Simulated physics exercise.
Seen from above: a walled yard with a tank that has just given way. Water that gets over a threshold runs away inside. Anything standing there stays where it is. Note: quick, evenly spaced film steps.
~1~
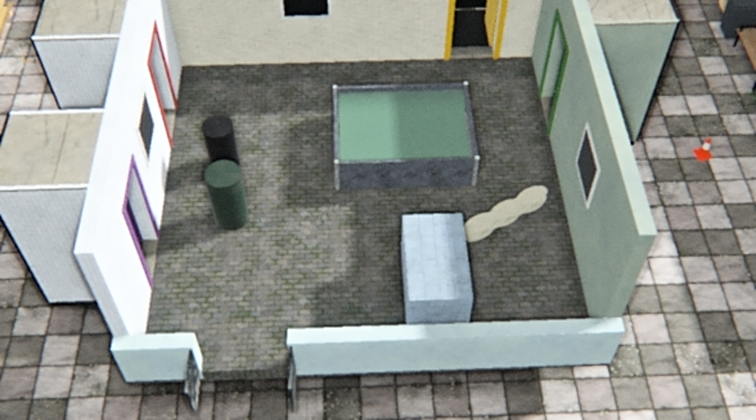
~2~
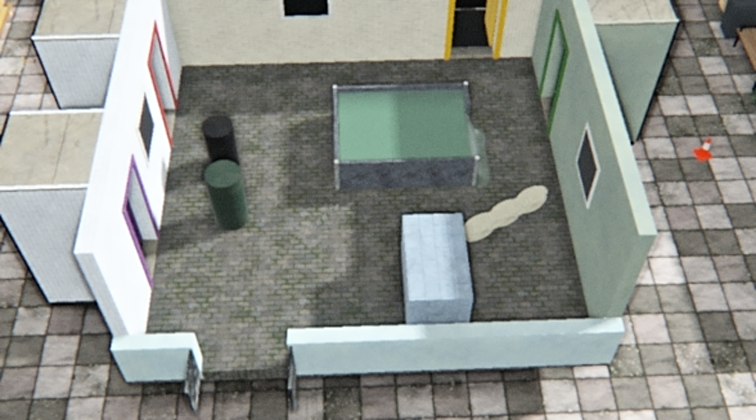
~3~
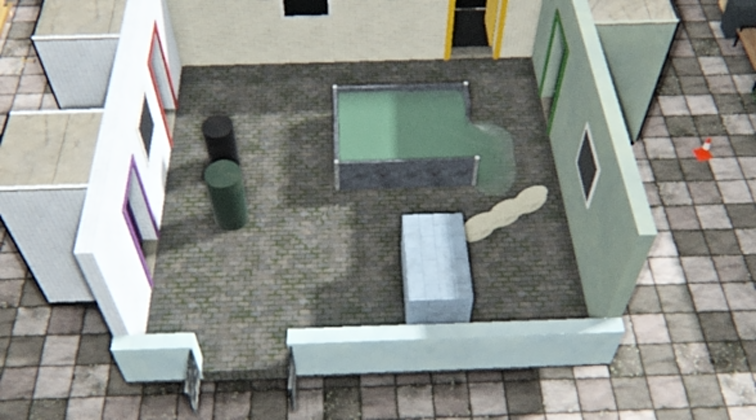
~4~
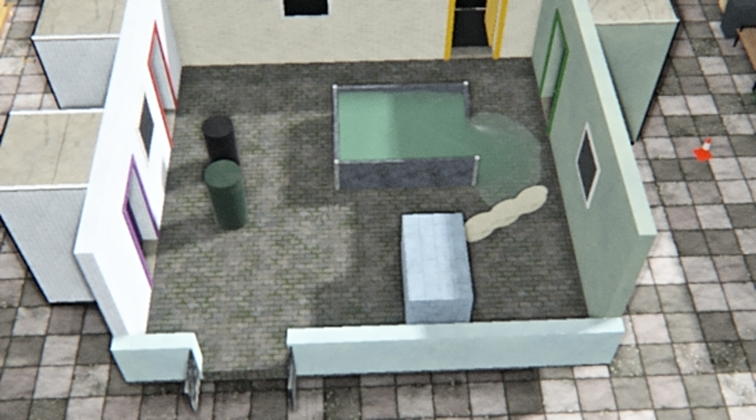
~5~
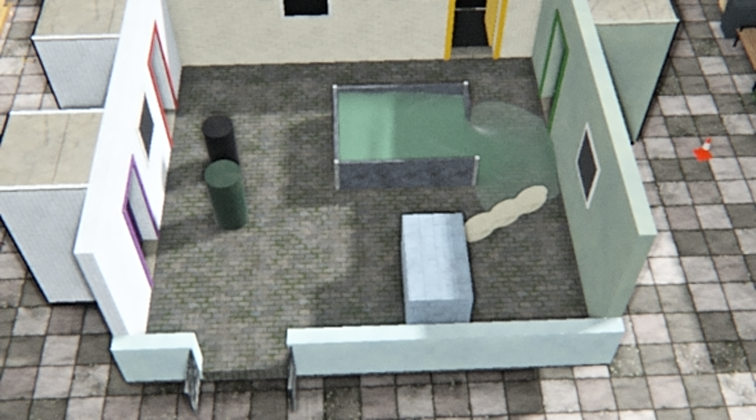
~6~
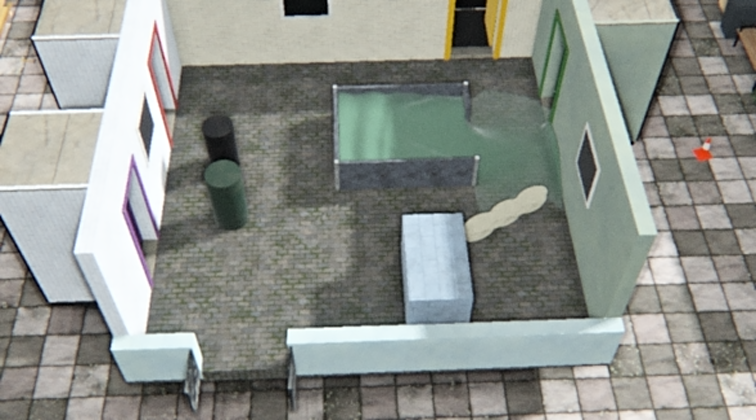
A walled yard held an open tank of still green water; then water poured out through its right side and spread across the paving in a widening rounded sheet, reaching the right wall.
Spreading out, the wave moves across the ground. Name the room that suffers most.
Green.
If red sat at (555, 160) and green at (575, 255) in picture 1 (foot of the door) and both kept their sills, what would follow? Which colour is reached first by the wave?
First is the red-painted one.
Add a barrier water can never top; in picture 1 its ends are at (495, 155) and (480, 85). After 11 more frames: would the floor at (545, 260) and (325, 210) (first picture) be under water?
As listed: Under water, not flooded.
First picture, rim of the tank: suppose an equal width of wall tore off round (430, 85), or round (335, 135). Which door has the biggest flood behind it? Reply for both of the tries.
The door marked yellow; the red one.
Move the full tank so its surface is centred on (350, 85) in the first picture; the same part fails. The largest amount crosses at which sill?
That would be the door marked green.
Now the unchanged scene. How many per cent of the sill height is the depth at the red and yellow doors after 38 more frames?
About 0 %, then 130 %.
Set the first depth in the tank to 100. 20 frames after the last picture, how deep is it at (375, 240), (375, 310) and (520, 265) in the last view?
Going place by place: 4 %, 0 % and 4 %.
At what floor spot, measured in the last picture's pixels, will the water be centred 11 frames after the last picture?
It is around (458, 161).
A moment on, water covers 10 % of the floor; yellow door not reached, red door not reached, purple door not reached, green door some in.
Next, water covers 25 % of the floor; yellow door wet at the sill, nothing in, red door not reached, purple door not reached, green door a lot in.
Then, water covers 45 % of the floor; yellow door a trickle in, red door not reached, purple door not reached, green door a lot in.
Later, water covers 80 % of the floor; yellow door some in, red door not reached, purple door wet at the sill, nothing in, green door a lot in.
In the end, water covers 95 % of the floor; yellow door some in, red door some in, purple door some in, green door a lot in; the green door has let in the most.
